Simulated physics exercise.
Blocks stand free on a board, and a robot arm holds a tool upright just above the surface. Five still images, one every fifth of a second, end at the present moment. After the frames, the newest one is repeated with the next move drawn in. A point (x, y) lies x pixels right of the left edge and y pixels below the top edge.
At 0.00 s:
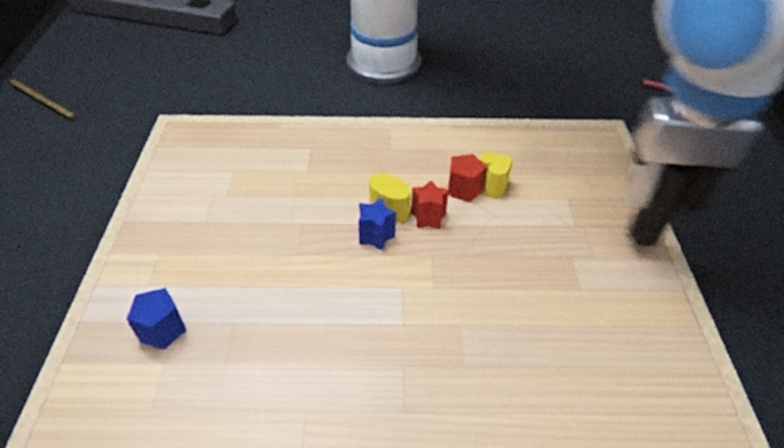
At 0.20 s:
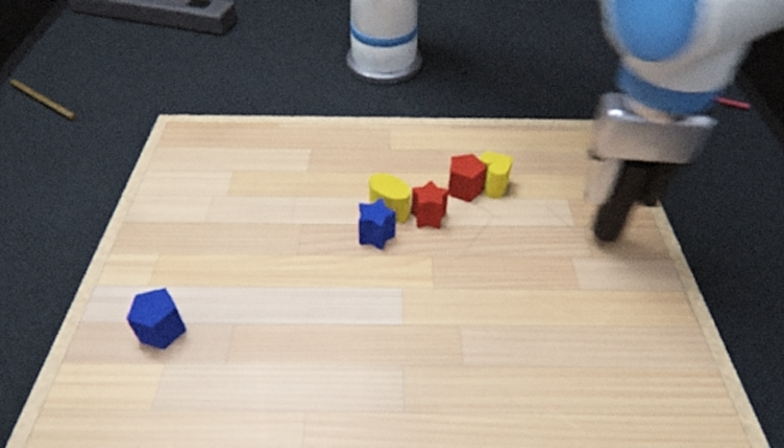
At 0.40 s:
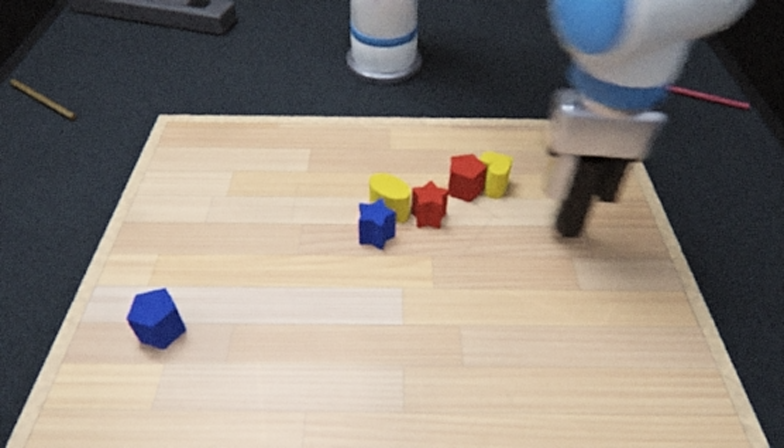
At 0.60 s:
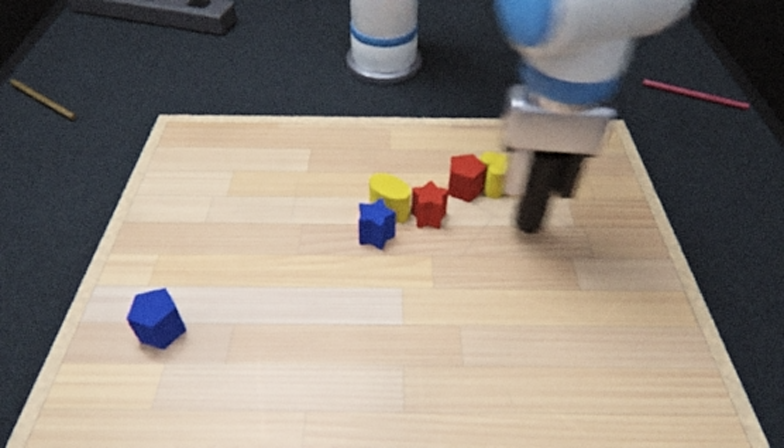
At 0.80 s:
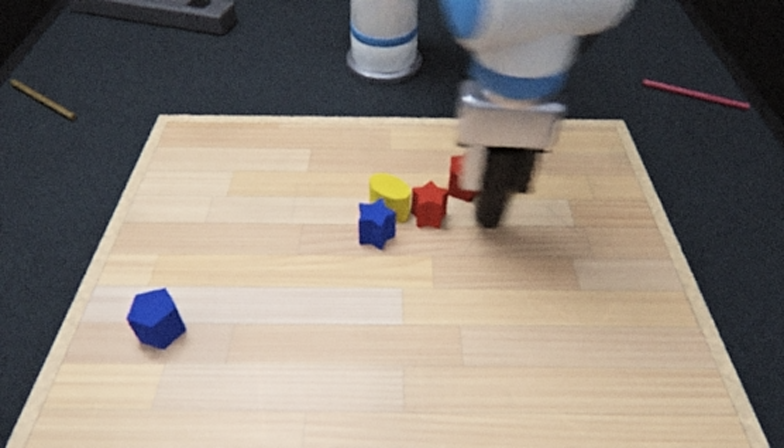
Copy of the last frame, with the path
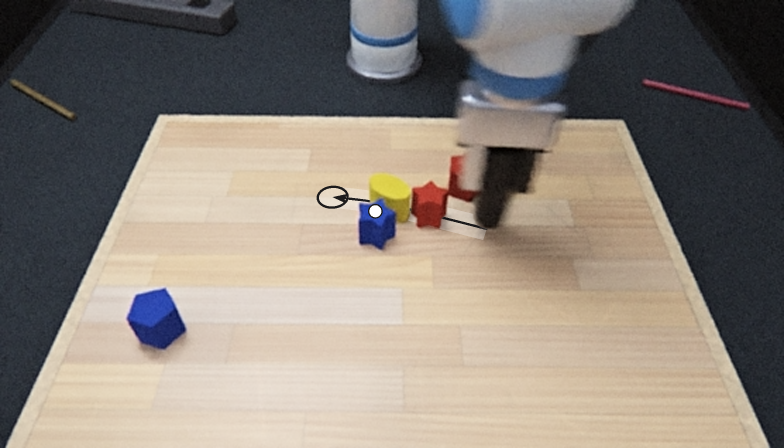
Robot arm moving a dark tool leftward over a wooden board, passing in front of yellow and red blocks that stay still.
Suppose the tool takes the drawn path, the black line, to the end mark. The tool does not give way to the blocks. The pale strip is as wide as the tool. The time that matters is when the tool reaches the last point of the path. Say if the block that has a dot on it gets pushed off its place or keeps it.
The answer is that it remains undisturbed.
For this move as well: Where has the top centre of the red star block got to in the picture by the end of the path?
The top centre is at (301, 170).
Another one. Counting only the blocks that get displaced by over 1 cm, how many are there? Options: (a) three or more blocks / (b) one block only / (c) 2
c (2)
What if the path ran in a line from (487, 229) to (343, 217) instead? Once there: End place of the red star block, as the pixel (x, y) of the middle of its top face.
It will end up at (330, 174).
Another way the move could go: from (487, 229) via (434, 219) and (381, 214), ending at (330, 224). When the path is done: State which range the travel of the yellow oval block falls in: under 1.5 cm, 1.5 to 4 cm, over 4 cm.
My estimate: Beyond 4 cm.
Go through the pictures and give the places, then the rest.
Tool's lower end at (643, 236); blue star block at (375, 211); yellow oval block at (390, 185); red star block at (431, 192), in the first picture.
Tool at (606, 232); blocks still, in the second picture.
Tool at (568, 228); blocks still, in the third picture.
Tool at (528, 223); blocks still, in the fourth picture.
Tool at (489, 219); blue star block at (375, 211); yellow oval block at (390, 185); red star block at (431, 192), in the fifth picture.
Drawn move, from (487, 229) through (434, 216) and (384, 204) to (333, 197); the dot is on the blue star block.
On the path given first. One third of the way, tool at (434, 205); yellow oval block at (370, 184); red star block at (407, 186).
Two thirds of the way, tool at (383, 194); yellow oval block at (323, 179); red star block at (355, 175).
At the end, tool at (332, 187); blue star block still; yellow oval block at (274, 179), turned 10° clockwise; red star block at (301, 170), turned 20° anticlockwise.
